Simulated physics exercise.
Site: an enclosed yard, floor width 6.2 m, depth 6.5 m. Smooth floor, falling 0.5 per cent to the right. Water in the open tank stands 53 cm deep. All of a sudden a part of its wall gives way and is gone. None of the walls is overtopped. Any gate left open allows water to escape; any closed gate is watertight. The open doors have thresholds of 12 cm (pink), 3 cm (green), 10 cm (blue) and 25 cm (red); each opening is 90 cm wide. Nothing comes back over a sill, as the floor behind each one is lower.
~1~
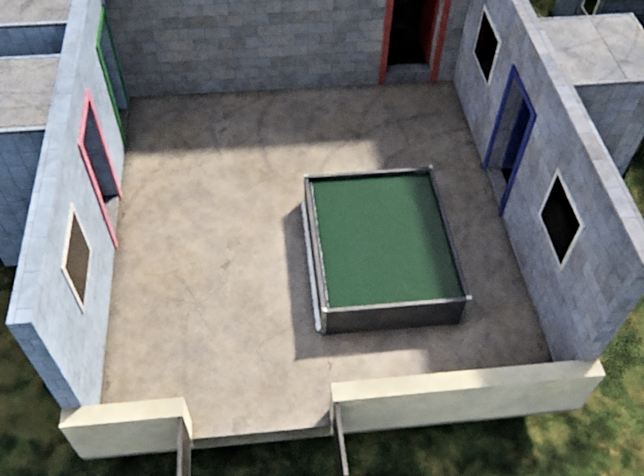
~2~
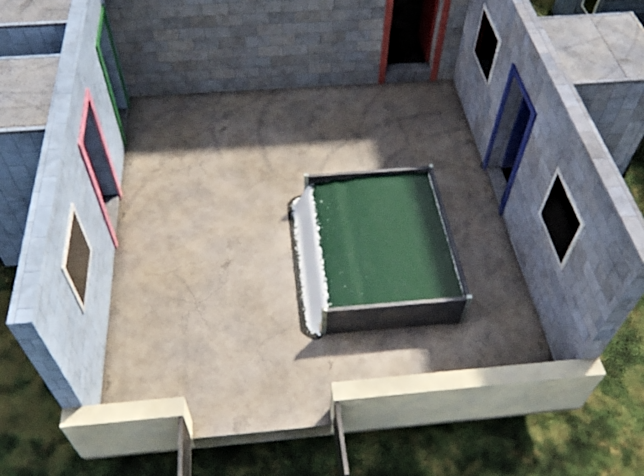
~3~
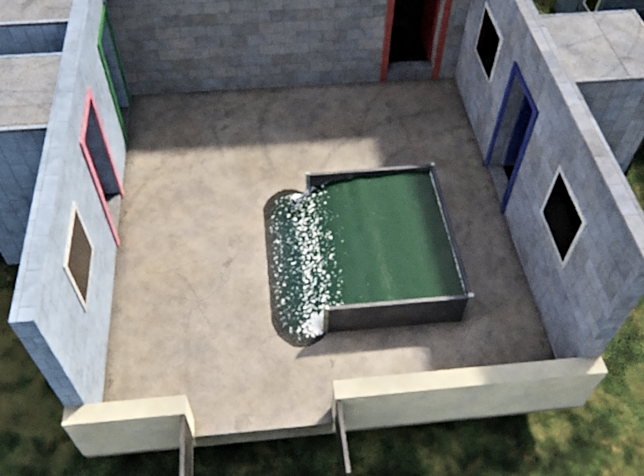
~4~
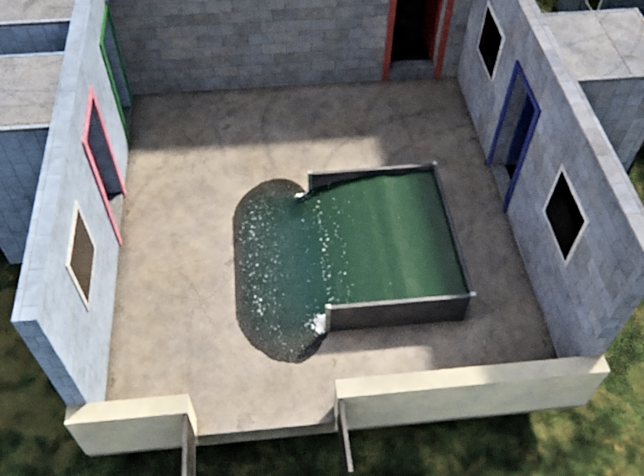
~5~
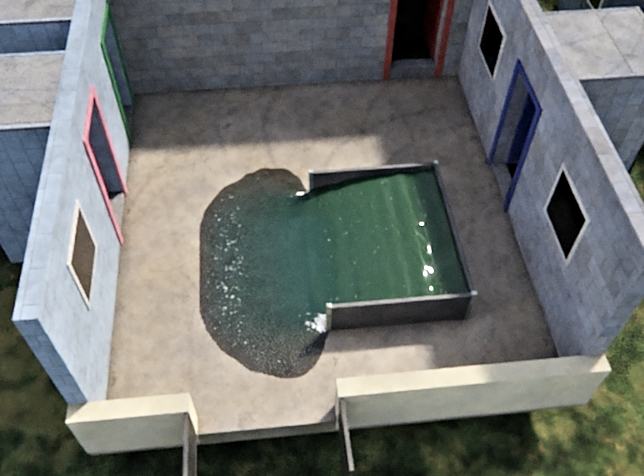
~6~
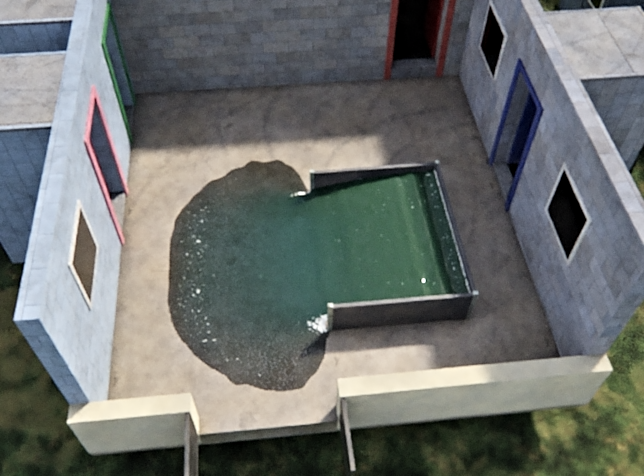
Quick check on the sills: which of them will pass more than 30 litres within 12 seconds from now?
At the pink door the amount will overshoot the limit. At the green door the amount will overshoot the limit. At the blue door the amount will not overshoot the limit. At the red door the amount will not overshoot the limit.
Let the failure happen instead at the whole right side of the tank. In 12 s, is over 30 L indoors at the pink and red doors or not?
Pink stays inside, red stays inside, judged against that limit.
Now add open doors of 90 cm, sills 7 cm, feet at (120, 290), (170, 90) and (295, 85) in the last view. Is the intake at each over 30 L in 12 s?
Door 1: Higher; door 2: Higher; door 3: Lower.
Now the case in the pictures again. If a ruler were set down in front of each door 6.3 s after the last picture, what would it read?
In centimetres, the pink door has 6, the green door 9, the blue door 0 and the red door 3.
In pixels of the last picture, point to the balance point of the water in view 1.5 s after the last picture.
Around (260, 262).
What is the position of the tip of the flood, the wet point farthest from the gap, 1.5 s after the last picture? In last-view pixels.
(134, 115).
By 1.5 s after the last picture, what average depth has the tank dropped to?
Mean depth: About 19 cm.
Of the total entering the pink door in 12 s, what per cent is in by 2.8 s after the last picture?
Some 90 per cent by then.
Then, 0.7 s after the last picture water covers 35 % of the floor and is deepest (32 cm) near (119, 287); pink door 21 cm at the sill, 3 L in, green door not reached, blue door not reached, red door not reached.
Then, 1.5 s after the last picture water covers 40 % of the floor and is deepest (36 cm) near (107, 412); pink door 26 cm at the sill, 38 L in, green door 4 cm at the sill, 0 L in, blue door not reached, red door not reached.
Then, 2.8 s after the last picture water covers 45 % of the floor and is deepest (26 cm) near (106, 425); pink door 19 cm at the sill, 99 L in, green door 8 cm at the sill, 13 L in, blue door not reached, red door not reached.
Then, 6.3 s after the last picture water covers 90 % of the floor and is deepest (12 cm) near (565, 381); pink door 6 cm at the sill, 111 L in, green door 9 cm at the sill, 98 L in, blue door not reached, red door 3 cm at the sill, 0 L in.
Then, 11.3 s after the last picture water covers 100 % of the floor and is deepest (10 cm) near (466, 268); pink door 3 cm at the sill, 111 L in, green door 4 cm at the sill, 147 L in, blue door 9 cm at the sill, 0 L in, red door 8 cm at the sill, 0 L in.
